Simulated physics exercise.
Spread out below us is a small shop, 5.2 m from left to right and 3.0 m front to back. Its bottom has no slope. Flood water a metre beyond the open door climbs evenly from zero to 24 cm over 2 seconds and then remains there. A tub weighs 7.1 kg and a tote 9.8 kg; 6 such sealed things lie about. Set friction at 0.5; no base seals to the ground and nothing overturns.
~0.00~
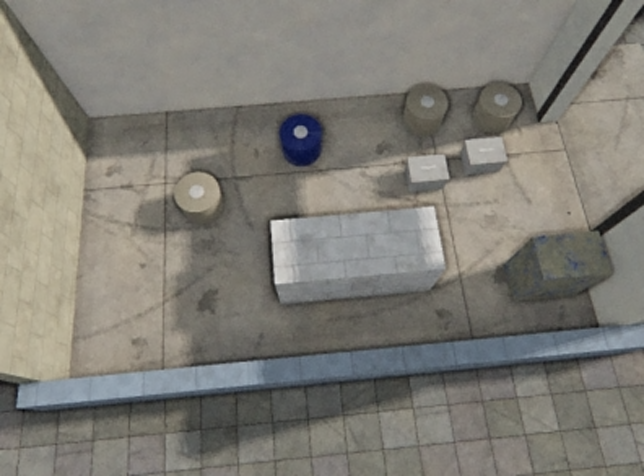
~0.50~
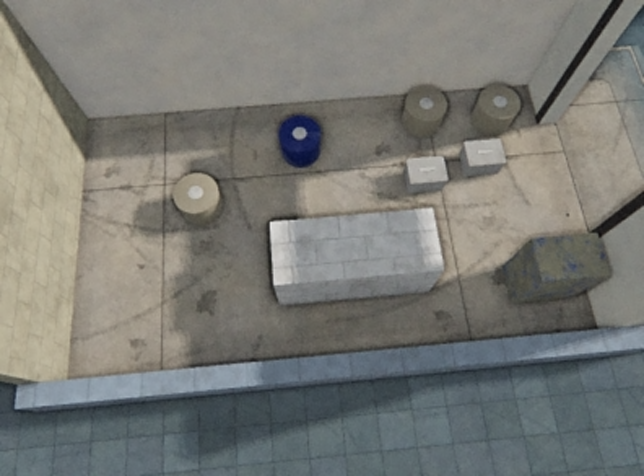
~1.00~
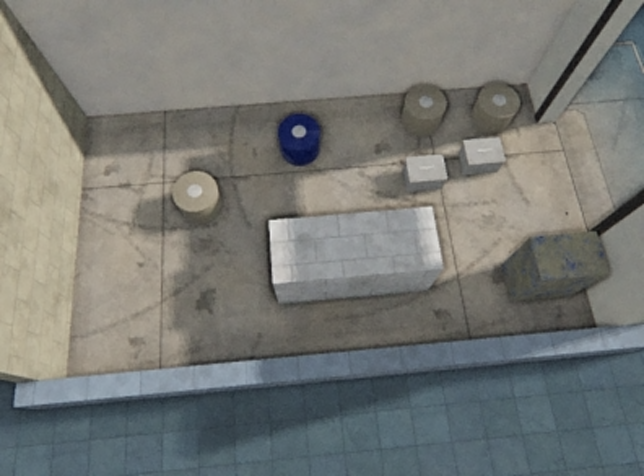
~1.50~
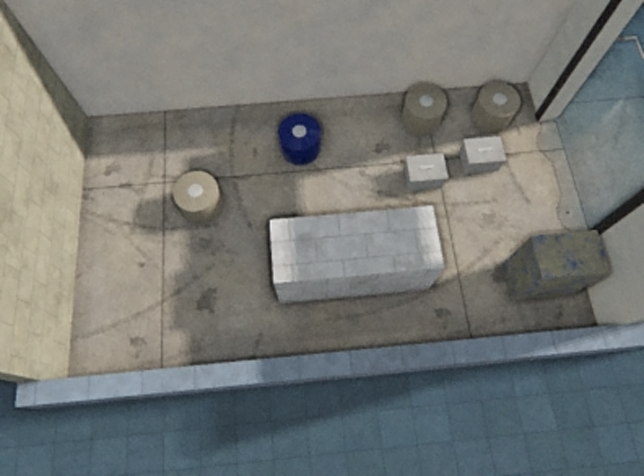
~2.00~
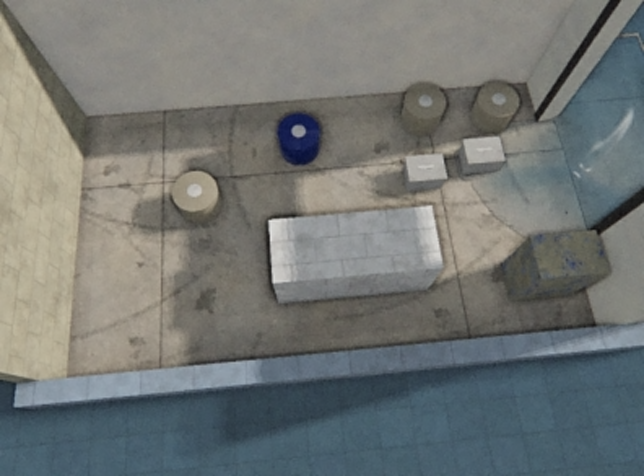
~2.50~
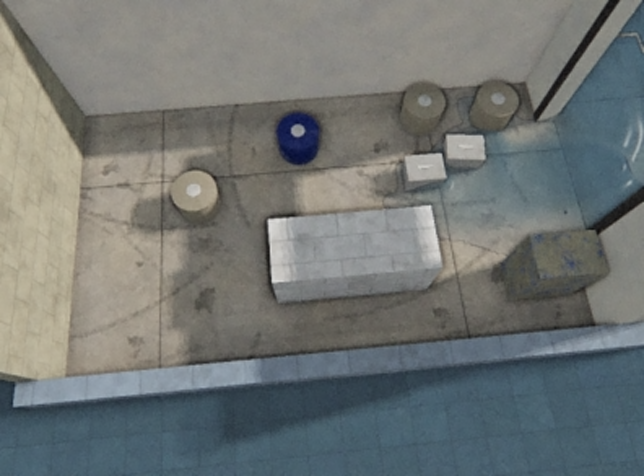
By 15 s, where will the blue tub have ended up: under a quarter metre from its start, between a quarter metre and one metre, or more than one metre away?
It ends up more than one metre from where it began.
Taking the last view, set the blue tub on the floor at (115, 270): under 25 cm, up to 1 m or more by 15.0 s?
Answer: It covers a big distance.
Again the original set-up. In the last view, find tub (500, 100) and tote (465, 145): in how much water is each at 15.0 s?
About 18 and 20 cm.
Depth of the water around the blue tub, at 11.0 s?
17 cm or so.
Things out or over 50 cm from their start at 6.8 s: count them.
Tally: 5.
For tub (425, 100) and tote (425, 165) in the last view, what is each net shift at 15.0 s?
300 cm, 140 cm.
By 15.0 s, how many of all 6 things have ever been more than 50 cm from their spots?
Counting them up, I find 5.
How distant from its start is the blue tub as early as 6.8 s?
By that time, close to 200 cm.
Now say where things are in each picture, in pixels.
In the first picture, the blue tub at (301, 132), on the bottom; 0.0 m2 under water; 0 of 6 have shifted.
In the second picture, the blue tub at (300, 134) rests on the ground; water covers 0.0 m2; 0 of 6 have shifted.
In the third picture, the blue tub at (299, 132) rests on the ground; 0.0 m2 under water; 0 of 6 have shifted.
In the fourth picture, the blue tub at (299, 131), on the bottom; 0.0 m2 under water; 0 of 6 have shifted.
In the fifth picture, the blue tub at (299, 131) rests on the ground; water covers 0.9 m2; 0 of 6 have shifted.
In the sixth picture, the blue tub at (298, 131) rests on the ground; water covers 2.0 m2; 1 of 6 have shifted.
After 3.5 s the blue tub is near (298, 131), 0.0 m from its start, aground; 0 afloat.
After 6.8 s the blue tub is near (127, 217), 1.9 m from its start, afloat; 6 afloat.
After 11.0 s the blue tub is near (138, 253), 2.0 m from its start, afloat; 6 afloat.
After 15.0 s the blue tub is near (491, 309), 2.6 m from its start, afloat; 6 afloat.
